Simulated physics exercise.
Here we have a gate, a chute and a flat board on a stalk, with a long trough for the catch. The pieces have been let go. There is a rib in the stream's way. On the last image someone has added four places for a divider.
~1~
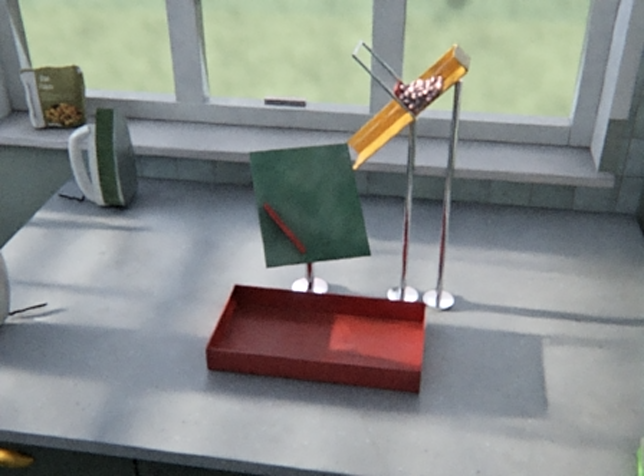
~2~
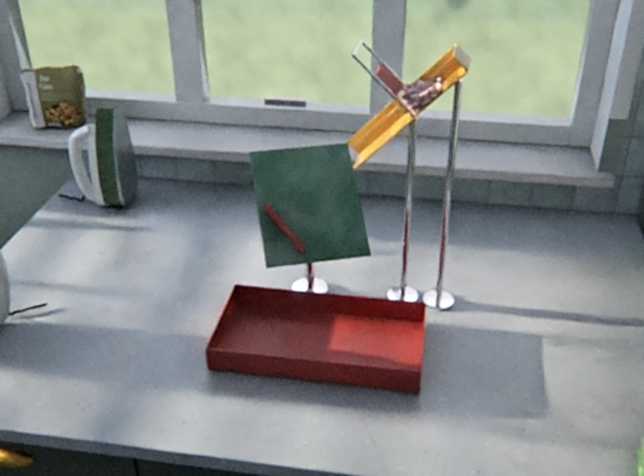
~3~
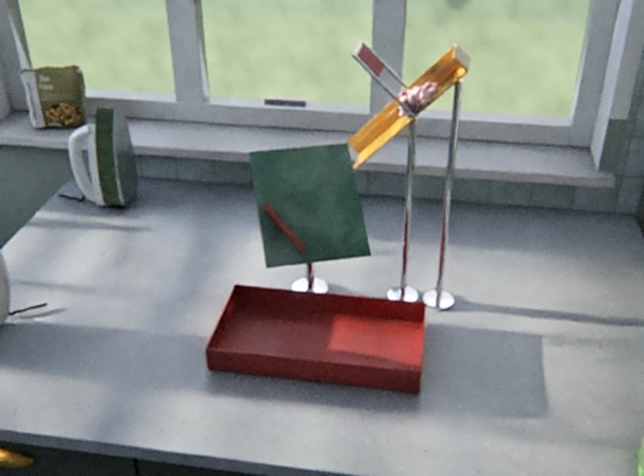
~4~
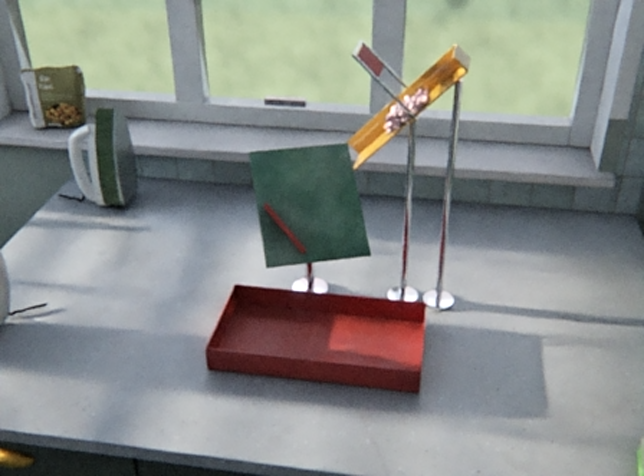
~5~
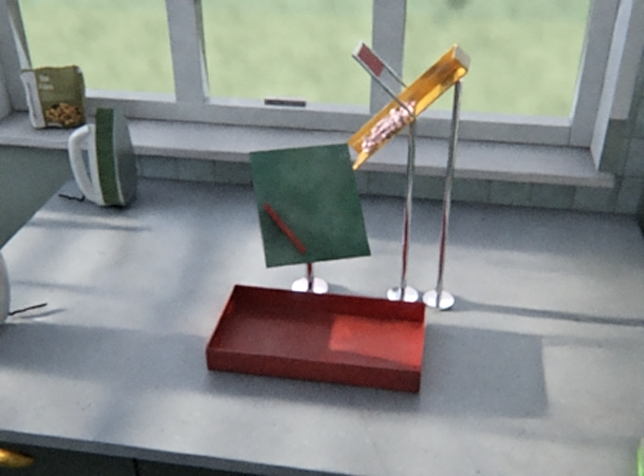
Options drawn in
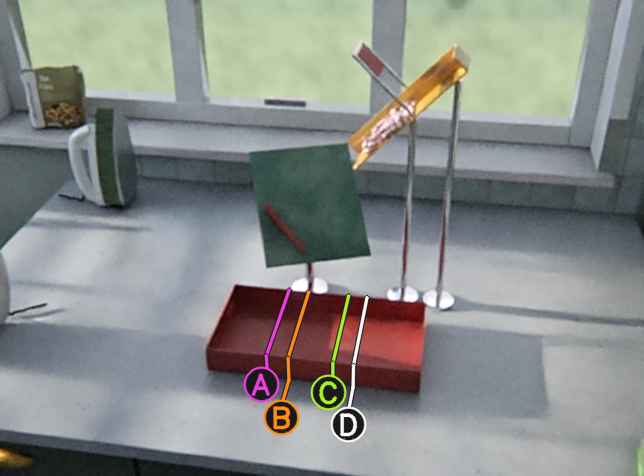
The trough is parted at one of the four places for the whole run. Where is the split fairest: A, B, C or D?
Line C.
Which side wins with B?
The right side.
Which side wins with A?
Right.
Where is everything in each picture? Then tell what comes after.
Load behind the gate (424, 93), sugar pearls; lip of the chute (357, 162), sloping fairly steeply, in the first picture.
Middle of the board (309, 202), tilted fairly steeply; middle of its low edge (320, 261); of its high edge (299, 147), in the second picture.
Front corners of the trough (206, 348) and (420, 371), empty; front of the load (408, 111), in the third picture.
Middle of the load (405, 112); its front (391, 125), roughly a third of the way to the lip; rib from (265, 203) to (305, 250), in the fourth picture.
Middle of the load (387, 125); its front (369, 145), the larger part of the way to the lip, in the fifth picture.
On the marked copy, line A crosses the front rim at (266, 355); line B crosses the front rim at (288, 357); line C crosses the front rim at (333, 362); line D crosses the front rim at (353, 364).
With A, of what is caught, just a few on the left of the divider, almost all on the right.
With B, of what is caught, about a tenth on the left of the divider, almost all on the right.
With C, of what is caught, roughly half on the left of the divider, roughly half on the right.
With D, of what is caught, the larger part on the left of the divider, about a tenth on the right.
